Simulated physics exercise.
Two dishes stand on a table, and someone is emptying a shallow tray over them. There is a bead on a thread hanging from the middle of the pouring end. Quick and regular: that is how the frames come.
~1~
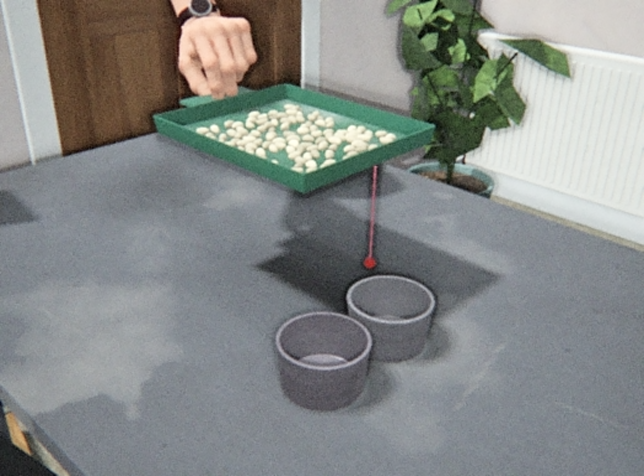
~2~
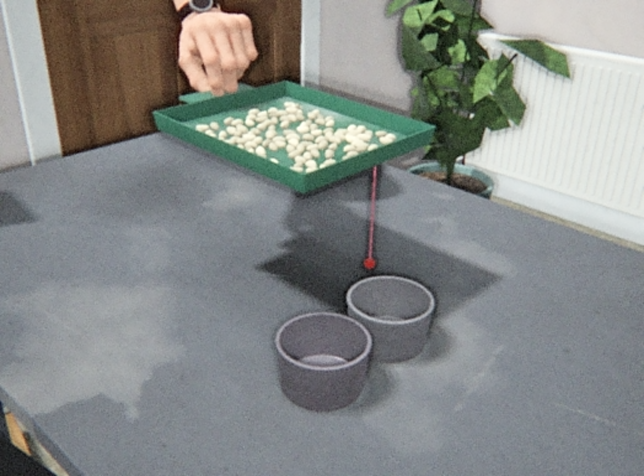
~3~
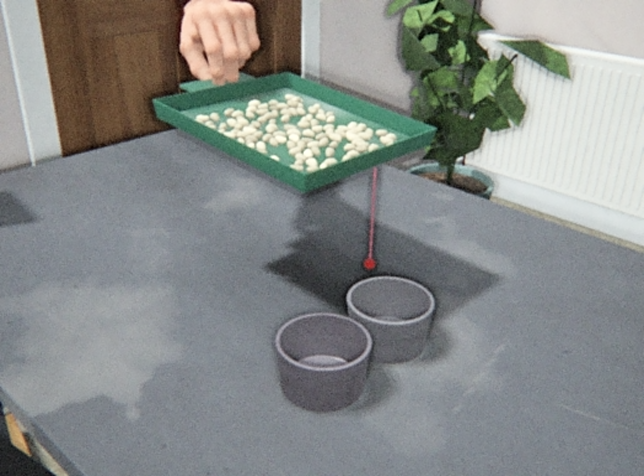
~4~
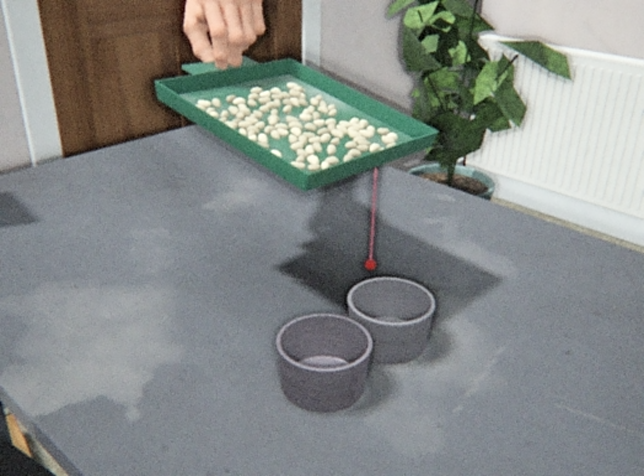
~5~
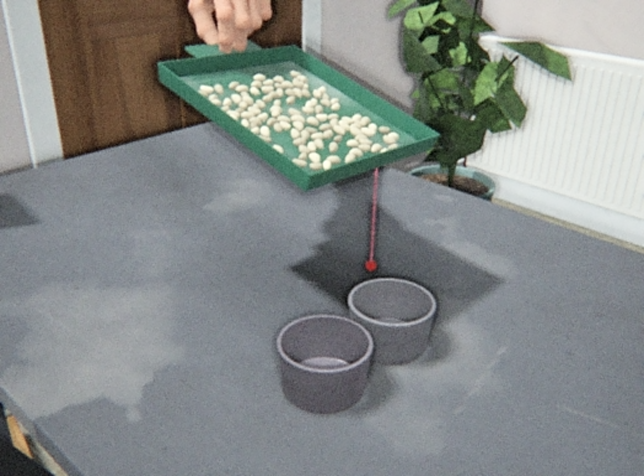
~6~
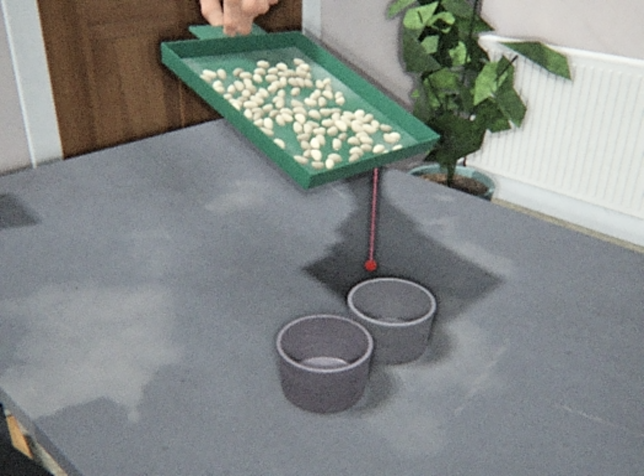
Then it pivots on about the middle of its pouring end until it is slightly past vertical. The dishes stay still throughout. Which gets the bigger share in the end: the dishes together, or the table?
The table gets the bigger share.
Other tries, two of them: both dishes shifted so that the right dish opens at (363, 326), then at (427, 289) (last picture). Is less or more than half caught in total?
Result, first setup: A minority share; second setup: A majority share.
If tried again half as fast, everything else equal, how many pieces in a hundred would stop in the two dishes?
That works out at about 30 percent.
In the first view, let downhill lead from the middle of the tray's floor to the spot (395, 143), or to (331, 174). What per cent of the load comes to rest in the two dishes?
0 per cent, then 60 per cent.
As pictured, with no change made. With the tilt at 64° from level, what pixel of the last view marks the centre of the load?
Check around (375, 136) in the last picture.
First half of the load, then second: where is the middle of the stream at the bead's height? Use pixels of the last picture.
Starting near (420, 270), moving on to near (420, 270).
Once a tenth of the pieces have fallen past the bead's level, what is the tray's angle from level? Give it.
Around 90 degrees of turn.
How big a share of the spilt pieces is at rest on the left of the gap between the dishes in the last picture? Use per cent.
10 per cent, about.
Shortly afterwards, tray tipped steeply; all but a few on the tray; only a few in the air.
Next, tray tipped past a quarter turn; near two thirds on the tray; a little in the right dish; near a quarter outside both; a little in the air.
Some moments later, tray tipped past a quarter turn; near a third in the right dish; near two thirds outside both.
In the end, tray tipped past a quarter turn; none at all in the left dish; near a third in the right dish; near two thirds outside both.
